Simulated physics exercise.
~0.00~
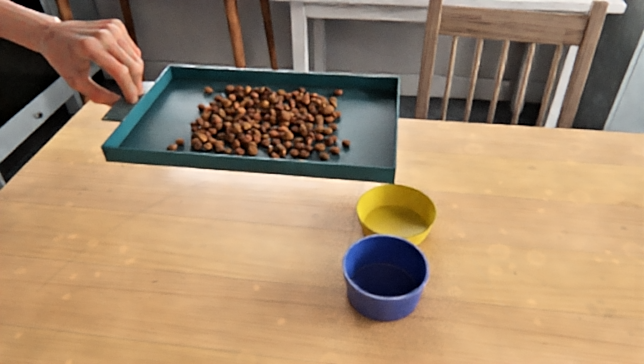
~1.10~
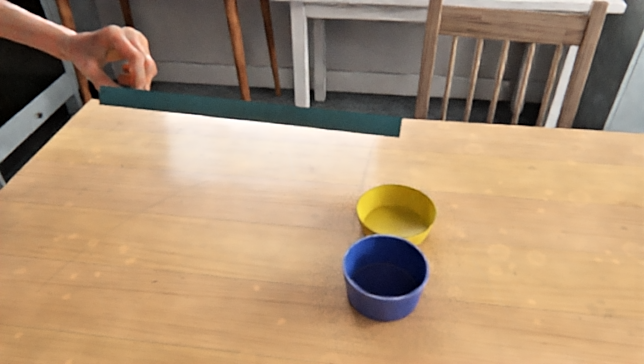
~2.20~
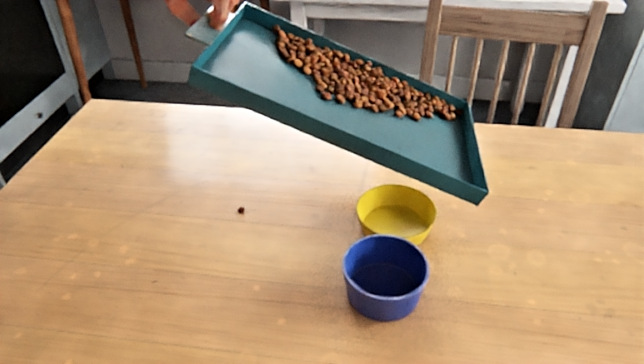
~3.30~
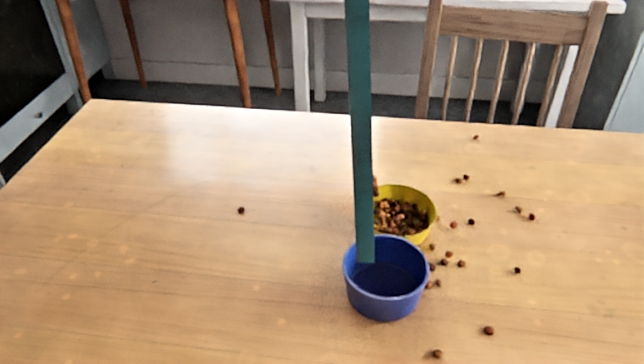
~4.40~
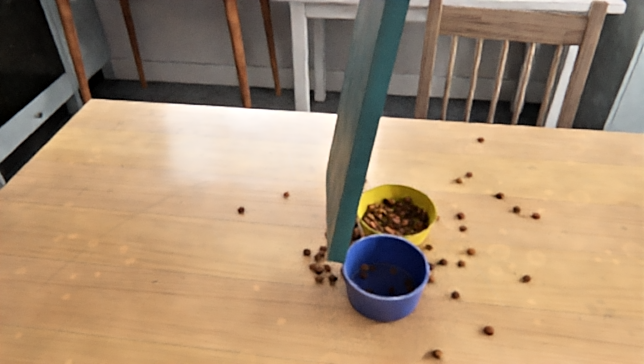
Green tray of brown kibble tipped by a hand over two bowls, filling much of the yellow one and scattering pieces around.
